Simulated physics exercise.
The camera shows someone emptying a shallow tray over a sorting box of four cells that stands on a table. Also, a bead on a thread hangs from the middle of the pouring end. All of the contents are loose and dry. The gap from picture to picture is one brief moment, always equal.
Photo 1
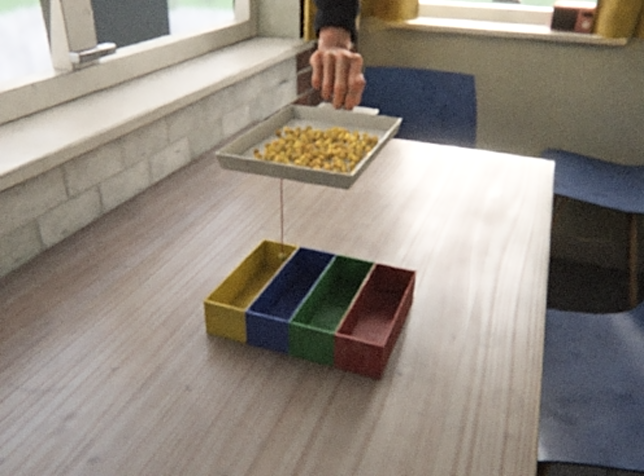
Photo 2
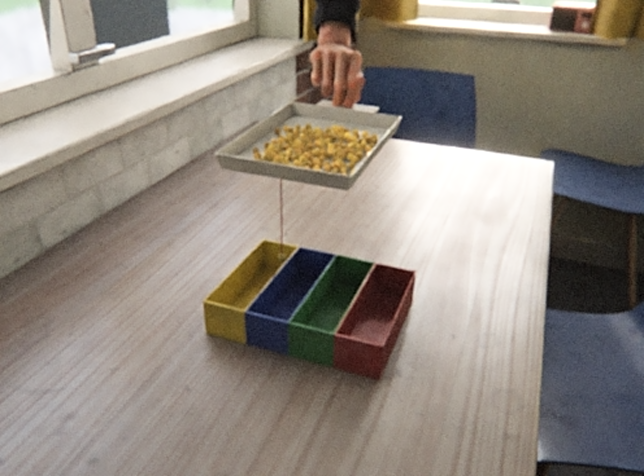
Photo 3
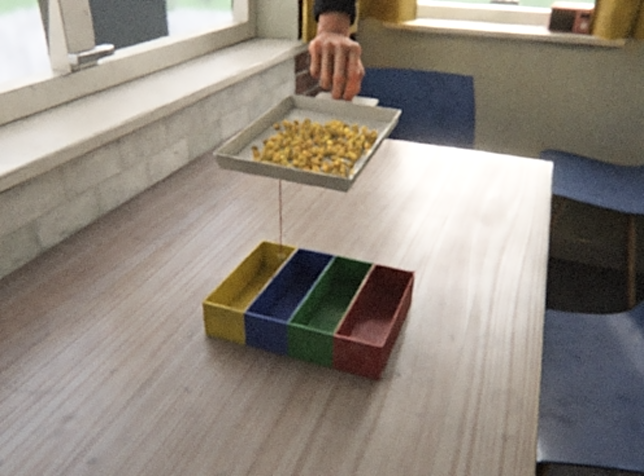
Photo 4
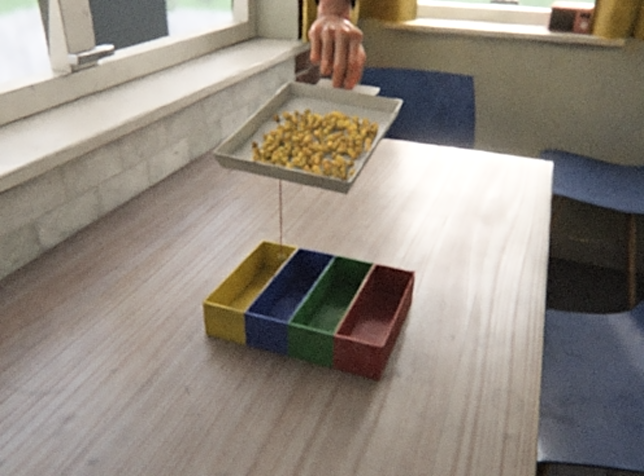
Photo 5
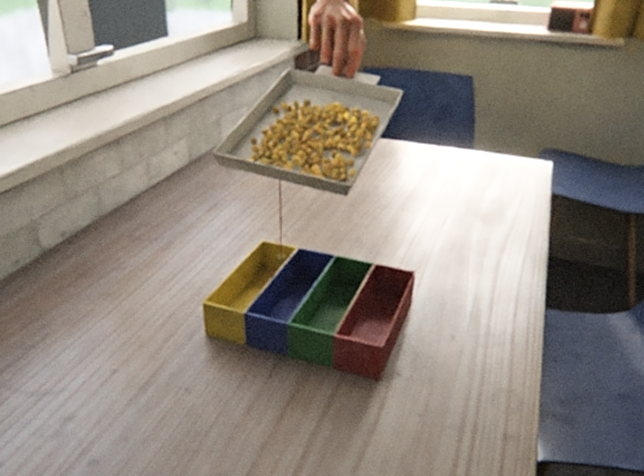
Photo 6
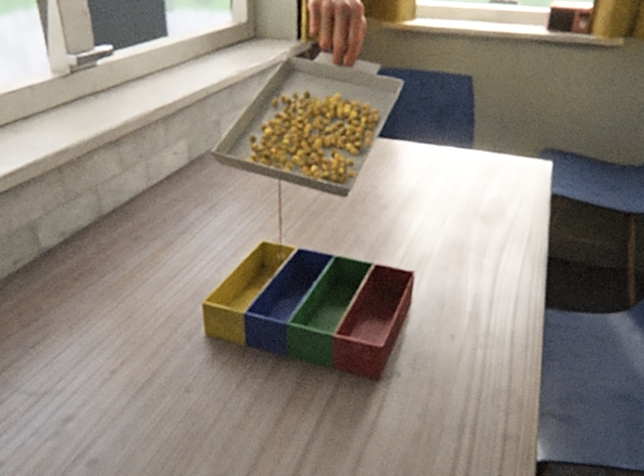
At the start, a hand holds a shallow tray of small yellow pieces nearly level above a box with yellow, blue, green and red cells on a table. The hand lifts the far side, slowly at first, and the tray slants toward the box, its near right corner lowest, while the pieces barely shift.
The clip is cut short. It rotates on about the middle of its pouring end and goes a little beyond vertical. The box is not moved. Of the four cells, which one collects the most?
The green one collects the most.
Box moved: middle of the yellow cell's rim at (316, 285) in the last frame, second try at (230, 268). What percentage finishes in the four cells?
Roughly 80 per cent the first time and 100 per cent the second.
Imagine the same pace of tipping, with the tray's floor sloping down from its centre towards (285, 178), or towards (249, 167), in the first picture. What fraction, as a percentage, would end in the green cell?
About 20 % and 0 %.
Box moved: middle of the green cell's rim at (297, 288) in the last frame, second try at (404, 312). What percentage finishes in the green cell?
About 30 and 0 per cent.
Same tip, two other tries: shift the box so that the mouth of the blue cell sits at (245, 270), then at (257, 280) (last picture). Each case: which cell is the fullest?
For the first position it is the red cell, and for the second it is the red cell.
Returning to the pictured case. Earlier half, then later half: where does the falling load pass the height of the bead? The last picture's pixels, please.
I'd say close to (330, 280) at first and close to (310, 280) later on.
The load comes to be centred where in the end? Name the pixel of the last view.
(317, 327).
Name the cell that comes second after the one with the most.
The answer would be the cell in blue.
Shortly afterwards, tray tipped steeply; the whole lot on the tray.
Next, tray tipped right over; all but a few on the tray; only a few in the green cell; only a few in the red cell; only a few falling or outside the box.
Some moments later, tray tipped past a quarter turn; near half in the green cell; near a quarter in the blue cell; a little in the yellow cell; a little in the red cell; only a few falling or outside the box.
In the end, tray tipped past a quarter turn; near half in the green cell; near a quarter in the blue cell; a little in the yellow cell; a little in the red cell; only a few outside the box.
